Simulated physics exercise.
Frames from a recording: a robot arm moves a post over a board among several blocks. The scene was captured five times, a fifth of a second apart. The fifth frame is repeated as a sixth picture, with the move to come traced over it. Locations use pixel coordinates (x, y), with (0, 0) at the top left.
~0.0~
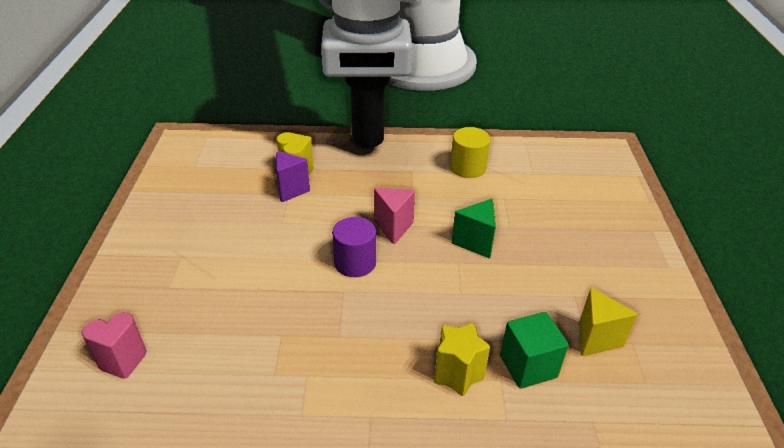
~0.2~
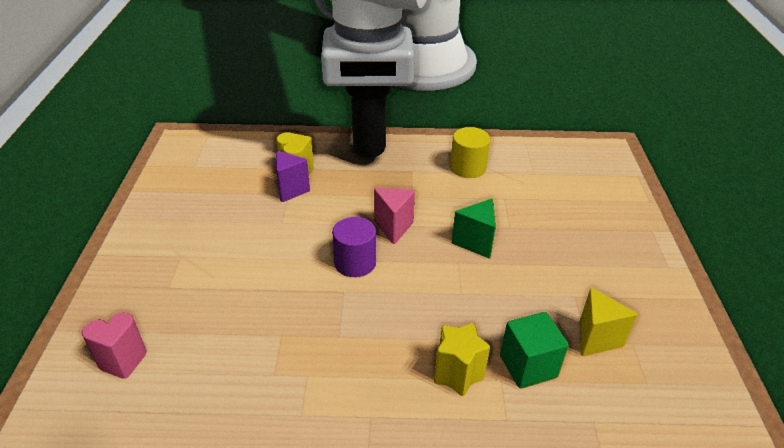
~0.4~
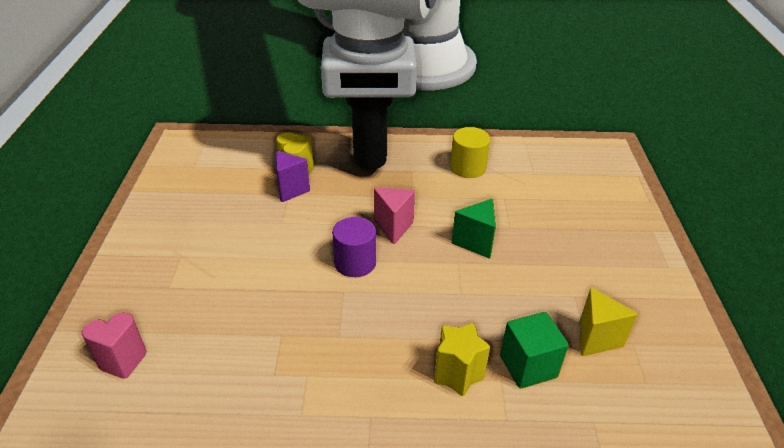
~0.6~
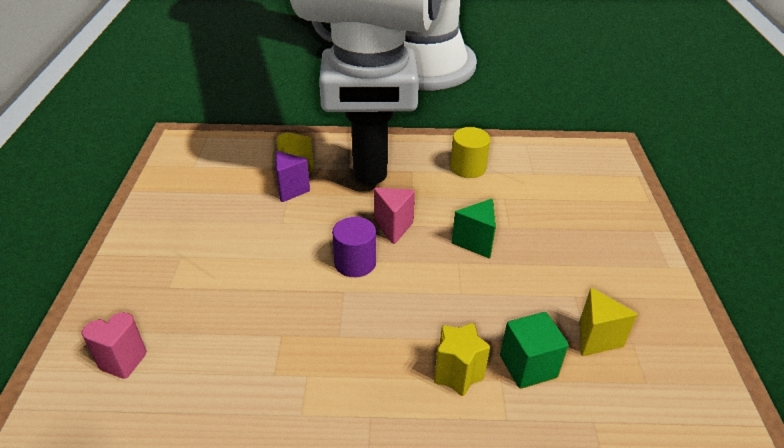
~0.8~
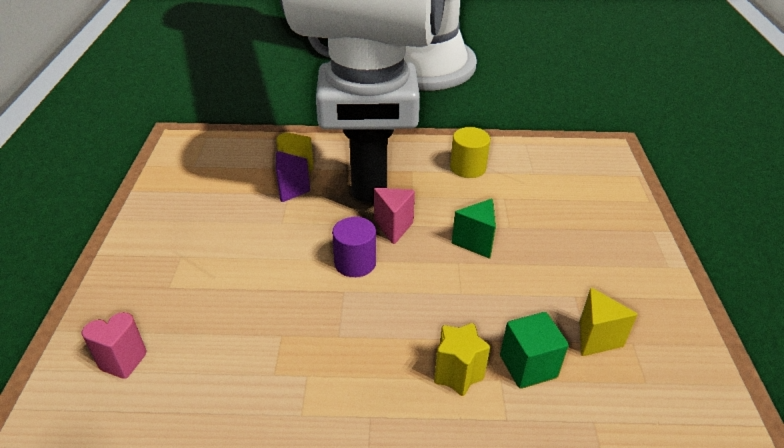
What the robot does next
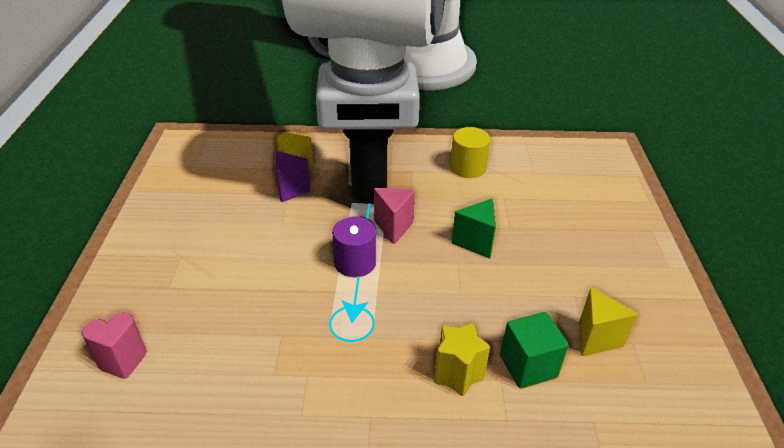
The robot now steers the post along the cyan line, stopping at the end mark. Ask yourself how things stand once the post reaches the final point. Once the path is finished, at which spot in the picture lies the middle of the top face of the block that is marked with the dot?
Near (311, 314).
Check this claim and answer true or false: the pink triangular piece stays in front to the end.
This is false.
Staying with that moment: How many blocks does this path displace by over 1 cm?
My prediction: Two blocks.
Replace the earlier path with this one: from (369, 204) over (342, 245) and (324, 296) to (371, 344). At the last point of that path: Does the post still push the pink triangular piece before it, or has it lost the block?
In the end it is beside or behind the post.
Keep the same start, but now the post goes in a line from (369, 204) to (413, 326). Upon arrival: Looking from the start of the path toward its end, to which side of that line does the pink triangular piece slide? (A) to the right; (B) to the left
The correct letter is B.
Path on the board, from (369, 204) to (352, 323); the dot is on the purple circle.
On the path given first. One third of the way, post (364, 228); purple circle (353, 233); pink triangular piece (399, 207), turned 75° anticlockwise.
Two thirds of the way, post (358, 267); purple circle (337, 274); pink triangular piece (399, 208), turned 85° anticlockwise.
At the end, post (351, 312); purple triangular piece in place; purple circle (311, 314); pink triangular piece (399, 208), turned 85° anticlockwise.
